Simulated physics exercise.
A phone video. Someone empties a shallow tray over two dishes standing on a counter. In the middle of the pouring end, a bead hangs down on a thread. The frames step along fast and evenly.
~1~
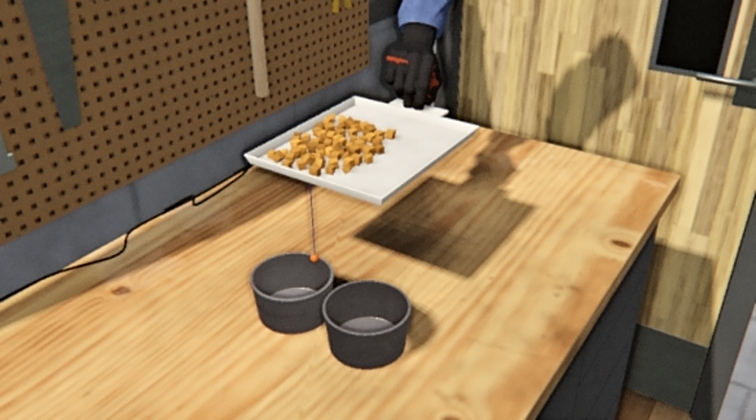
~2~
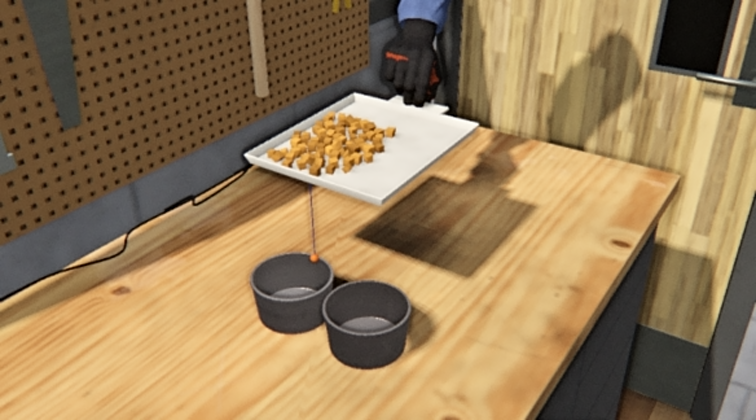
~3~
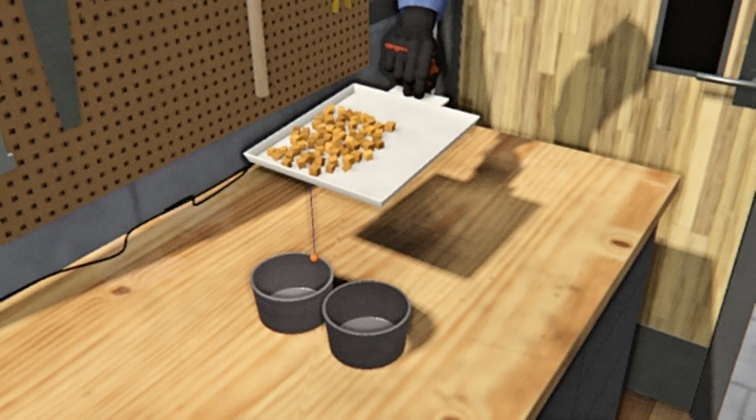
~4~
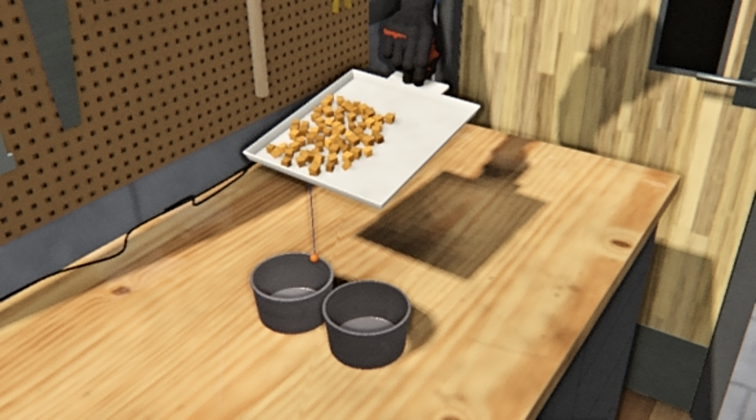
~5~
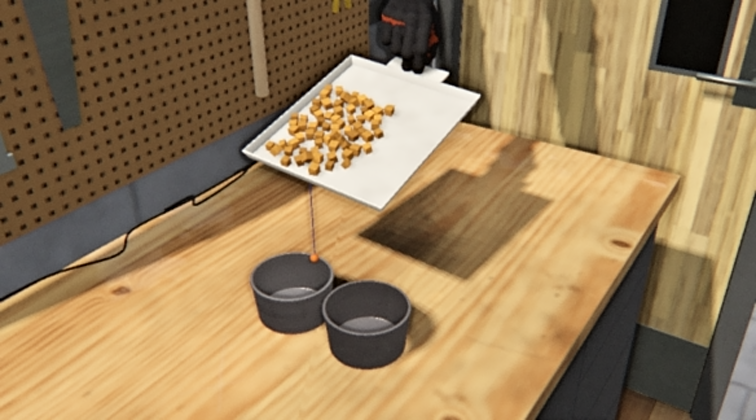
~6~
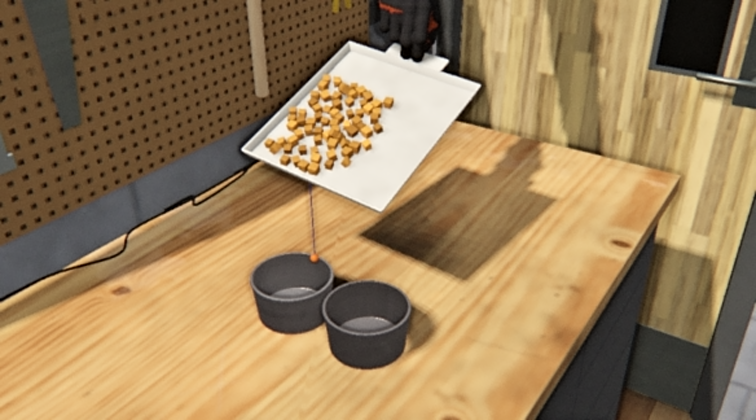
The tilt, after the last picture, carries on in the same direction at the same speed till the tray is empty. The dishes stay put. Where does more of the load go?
The rightmost dish is going to catch more.
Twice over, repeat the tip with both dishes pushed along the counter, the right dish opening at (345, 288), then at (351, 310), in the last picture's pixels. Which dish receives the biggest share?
The dish to the right; the dish to the right.
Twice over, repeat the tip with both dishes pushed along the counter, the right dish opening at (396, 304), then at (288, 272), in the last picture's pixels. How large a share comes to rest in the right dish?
Roughly 50% on the first try and 20% on the second.
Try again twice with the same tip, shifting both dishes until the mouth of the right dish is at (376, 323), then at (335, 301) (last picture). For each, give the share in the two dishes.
It comes to about 60 per cent the first time and about 70 per cent the second.
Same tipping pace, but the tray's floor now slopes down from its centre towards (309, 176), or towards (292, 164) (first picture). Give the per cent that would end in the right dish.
Respectively 10 % and 0 %.
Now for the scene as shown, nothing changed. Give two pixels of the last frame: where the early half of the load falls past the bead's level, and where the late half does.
First around (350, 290), afterwards around (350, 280).
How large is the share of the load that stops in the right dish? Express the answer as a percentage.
My estimate is some 70 %.
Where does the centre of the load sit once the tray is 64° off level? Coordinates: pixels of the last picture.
Roughly at (330, 172).
Shortly afterwards, tray tipped steeply; all but a few on the tray; a little in the air.
Next, tray tipped past a quarter turn; a little on the tray; near half in the right dish; a little in the left dish; only a few outside both; near a quarter in the air.
Some moments later, tray tipped past a quarter turn; near two thirds in the right dish; near a quarter in the left dish; a little outside both; only a few in the air.
In the end, tray tipped past a quarter turn; near two thirds in the right dish; near a quarter in the left dish; a little outside both; only a few in the air.
